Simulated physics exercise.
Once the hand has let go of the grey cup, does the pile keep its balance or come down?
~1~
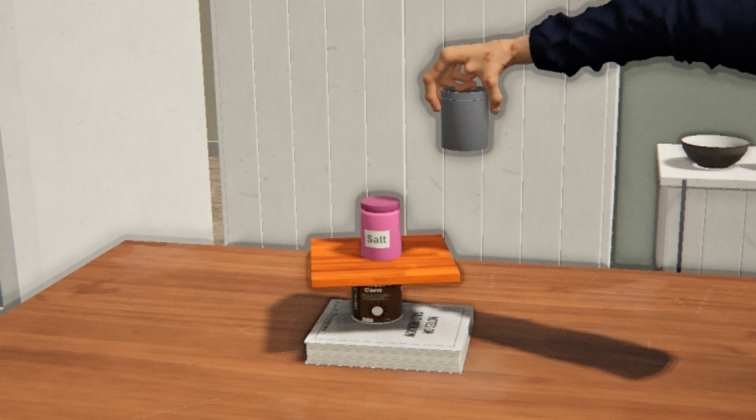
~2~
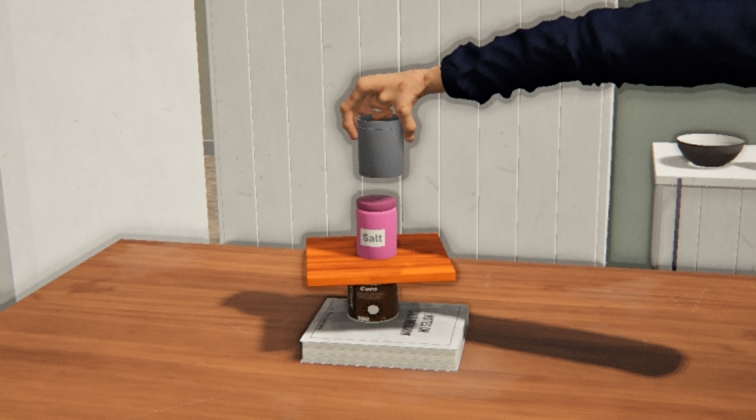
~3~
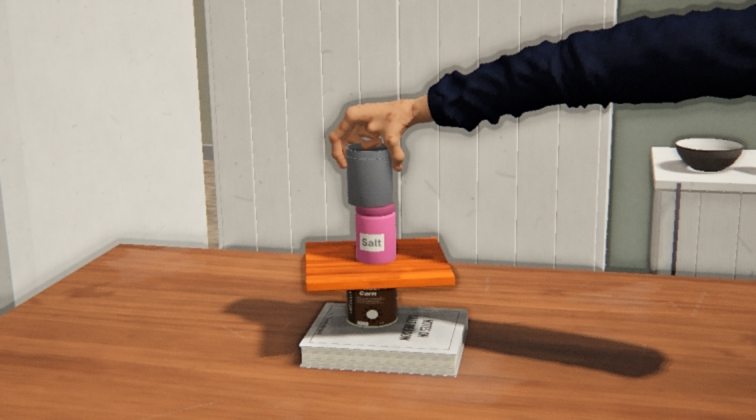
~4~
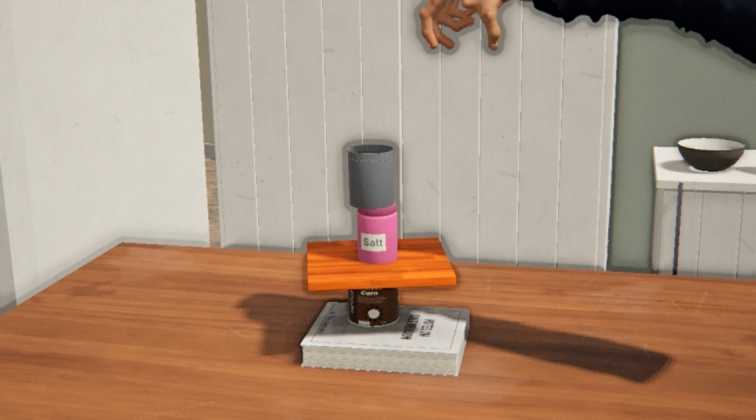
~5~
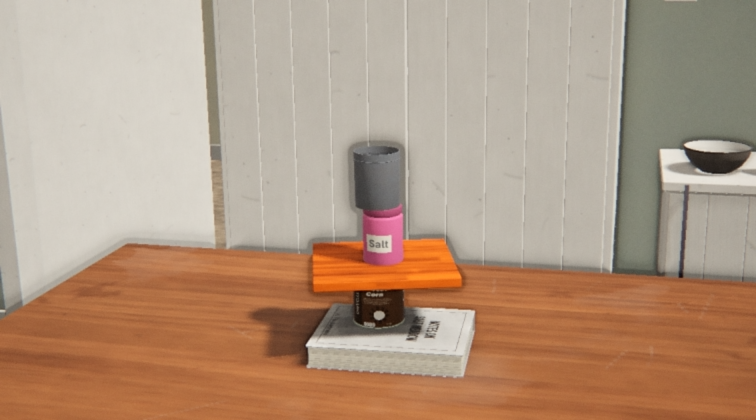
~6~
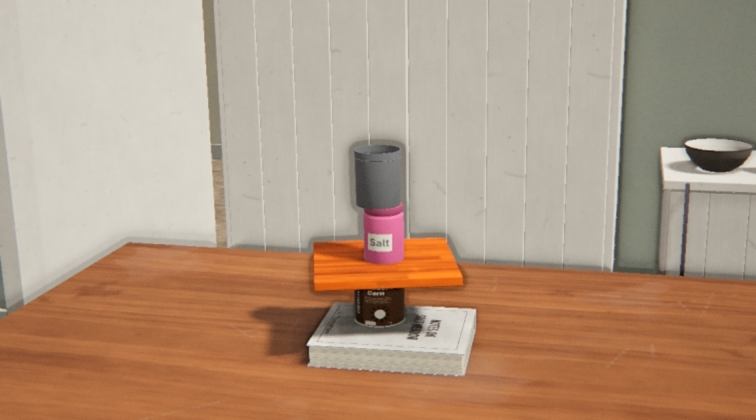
The pile keeps its balance, with the grey cup resting on top of the pink jar and everything beneath still in place.
